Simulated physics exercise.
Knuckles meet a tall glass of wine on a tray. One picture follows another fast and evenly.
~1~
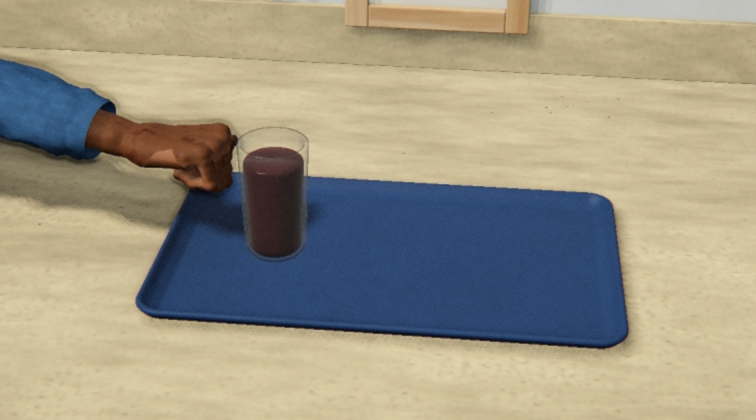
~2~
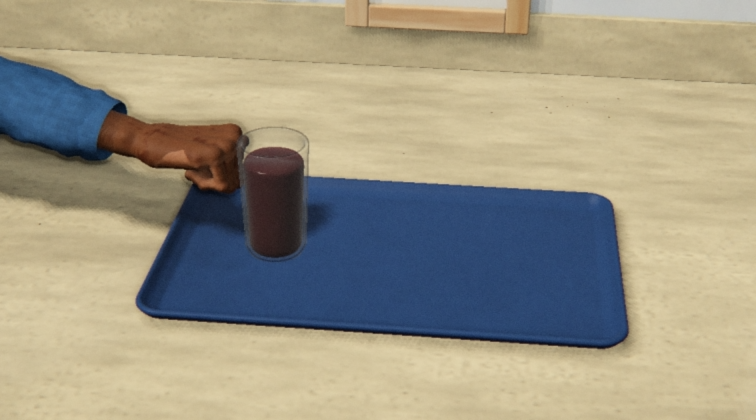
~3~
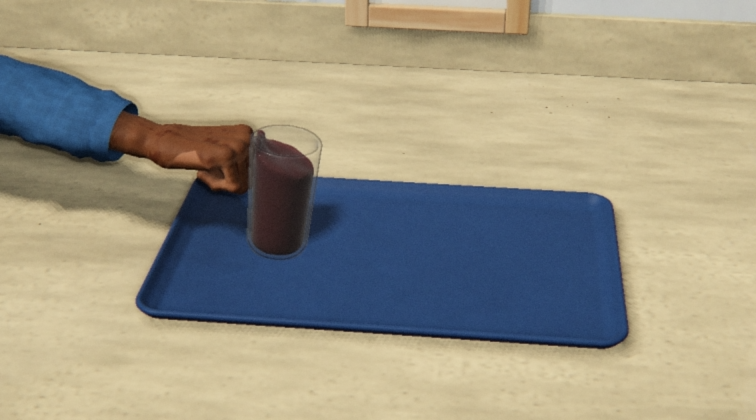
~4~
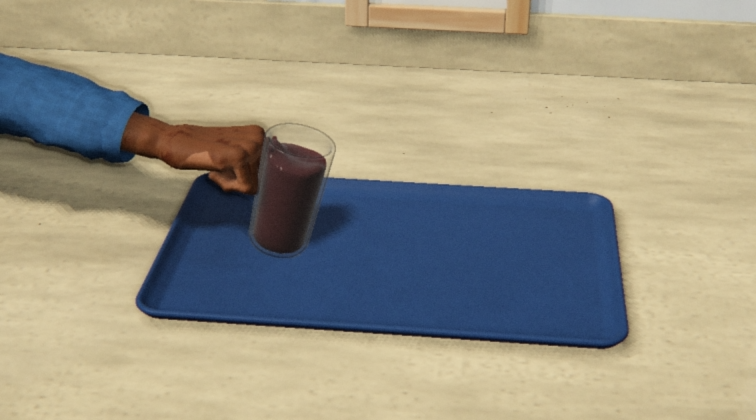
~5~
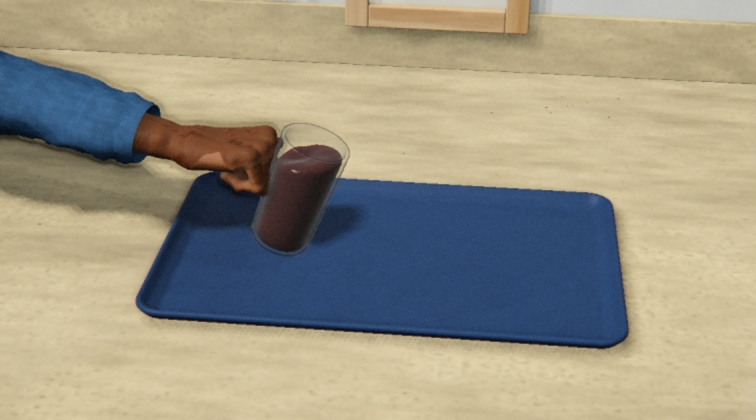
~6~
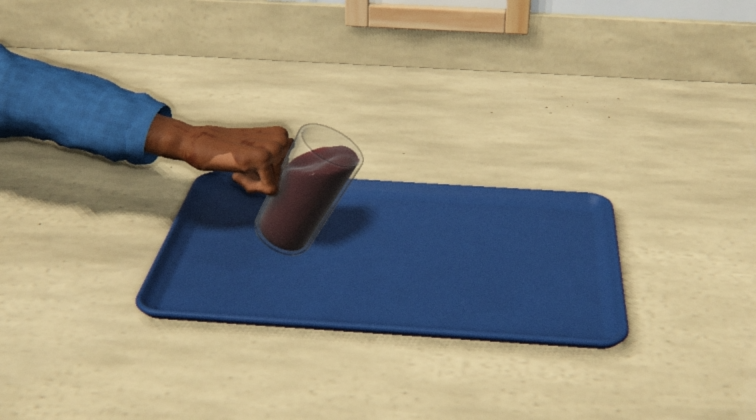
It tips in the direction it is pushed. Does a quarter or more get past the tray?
Yes, a quarter or more gets past it.
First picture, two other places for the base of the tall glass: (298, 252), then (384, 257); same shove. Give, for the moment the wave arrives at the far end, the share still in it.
Estimate: 65 % then 75 %.
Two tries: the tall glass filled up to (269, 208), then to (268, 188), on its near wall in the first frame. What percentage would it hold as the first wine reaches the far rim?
50 and 60 per cent.
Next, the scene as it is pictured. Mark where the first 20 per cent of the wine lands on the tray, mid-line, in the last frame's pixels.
About (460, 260).
A moment on, the tall glass is falling and 99 per cent is in the glass, 0 on the tray and 1 above or beyond its rim.
Next, the tall glass lies on its side and 75 per cent is in the glass, 7 on the tray and 18 above or beyond its rim.
Then the tall glass lies on its side and 44 per cent is in the glass, 43 on the tray and 13 above or beyond its rim.
Later the tall glass lies on its side and 23 per cent is in the glass, 36 on the tray and 41 above or beyond its rim.
Finally, 56 per cent is held by tray and glass, 44 is off the tray.
